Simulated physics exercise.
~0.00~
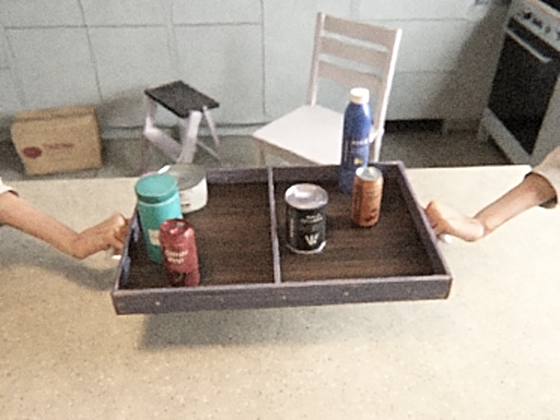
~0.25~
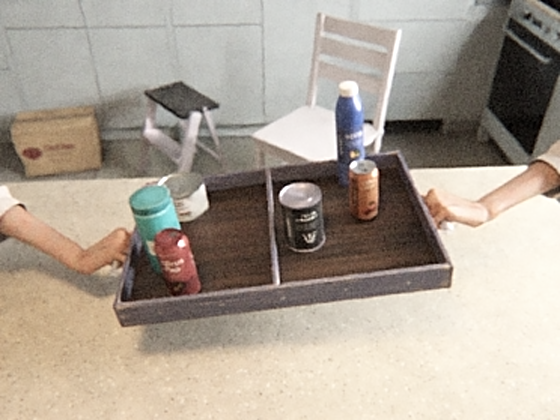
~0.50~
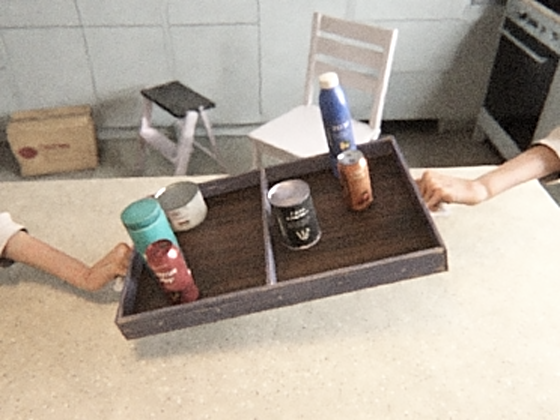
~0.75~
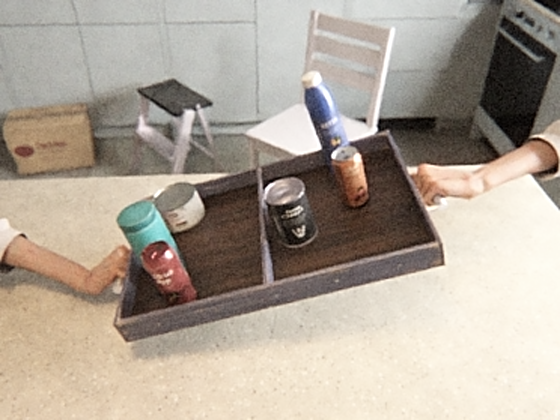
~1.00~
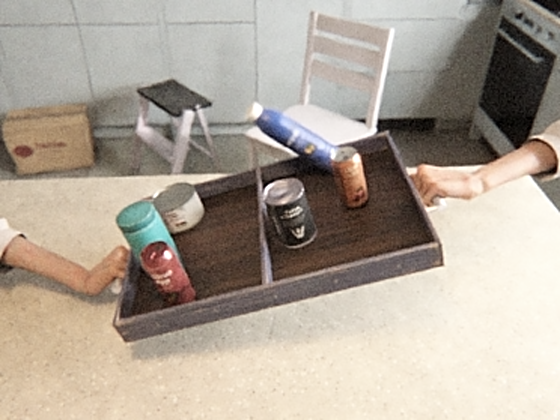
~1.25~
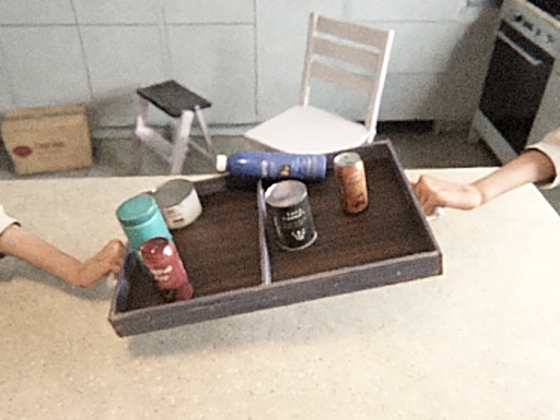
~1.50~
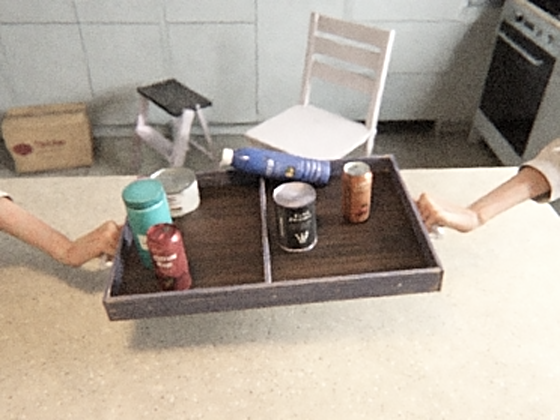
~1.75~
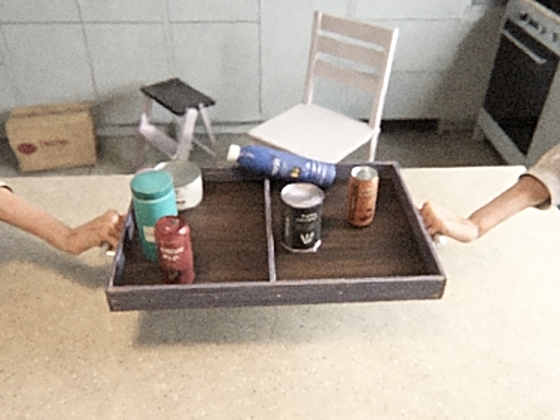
In a kitchen, two hands tilting a tray of containers down to the left and levelling it, leaving only the blue bottle toppled.
